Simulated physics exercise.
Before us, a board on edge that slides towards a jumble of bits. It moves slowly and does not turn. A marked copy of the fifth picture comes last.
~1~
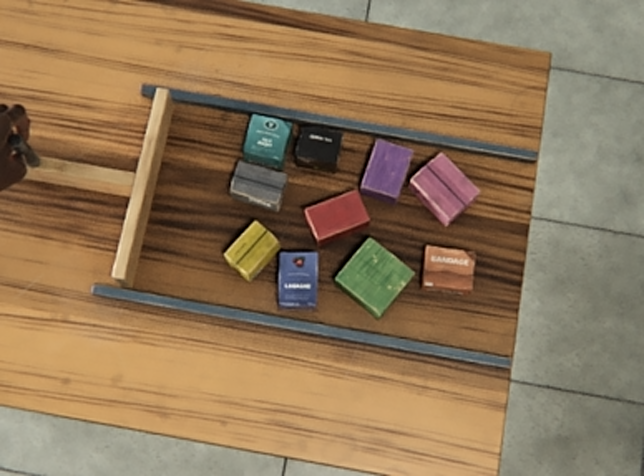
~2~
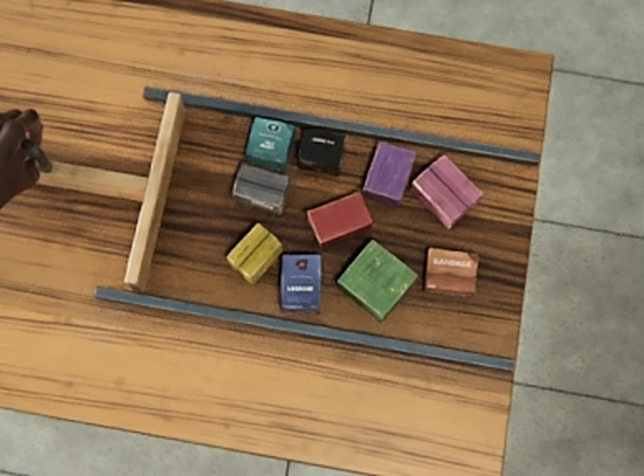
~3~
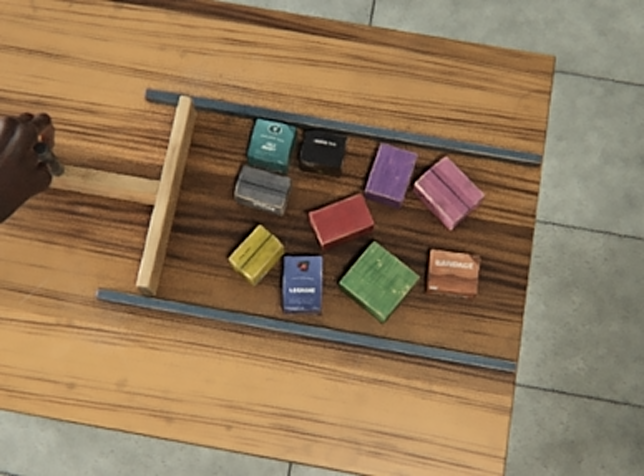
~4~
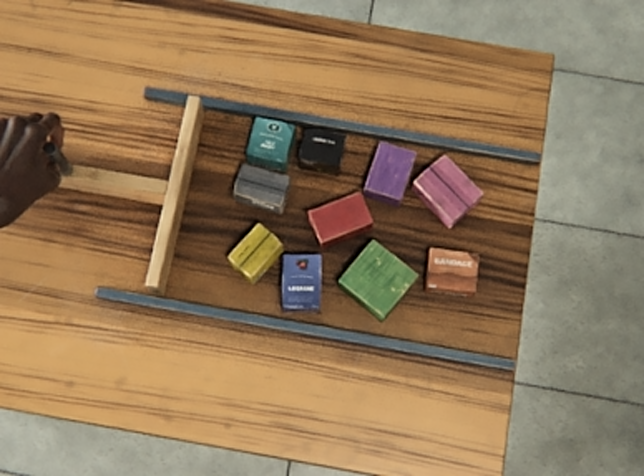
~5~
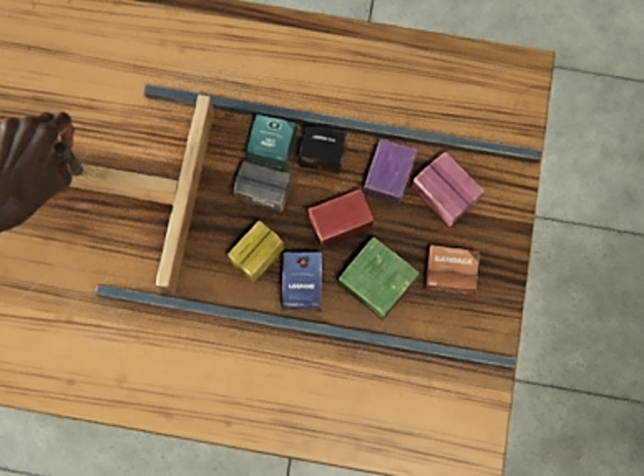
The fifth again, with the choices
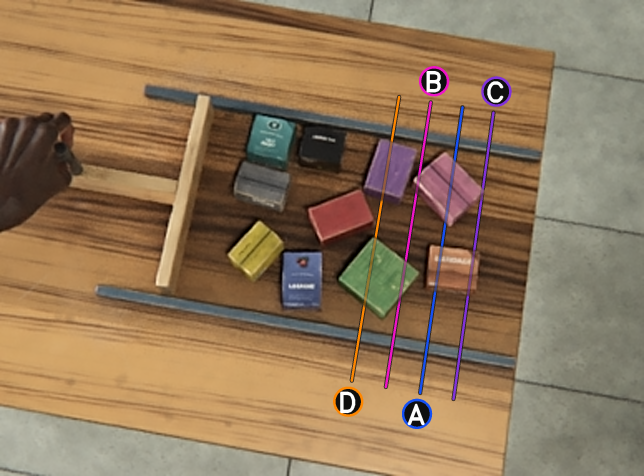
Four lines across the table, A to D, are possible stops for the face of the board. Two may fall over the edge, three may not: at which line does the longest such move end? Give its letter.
No third one falls up to B.
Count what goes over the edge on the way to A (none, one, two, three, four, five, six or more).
In all, four.
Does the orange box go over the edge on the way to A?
By then, yes.
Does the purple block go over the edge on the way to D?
No.
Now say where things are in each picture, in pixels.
Black packet (319, 150); green block (374, 279); purple block (387, 173), in the first frame.
Board (153, 185); grey box (262, 189), in the second frame.
Board (165, 189); orange box (452, 275), in the third frame.
Board (174, 189); turquoise box (271, 145), in the fourth frame.
Board (184, 188); yellow box (257, 252); black packet (323, 150); green block (378, 279), in the fifth frame.
On the marked copy, A at (442, 245); B at (409, 239); C at (474, 250); D at (376, 233).
Taking B. A third of the way, board (264, 202); black packet (348, 154); turquoise box (306, 149).
Two thirds of the way, board (347, 216); pink box (513, 206); orange box (501, 272).
When it is over, board (407, 226); pink box over the edge; orange box over the edge; two fallen.
As for the rest, A drops four; C drops six; D is within the limit but short.
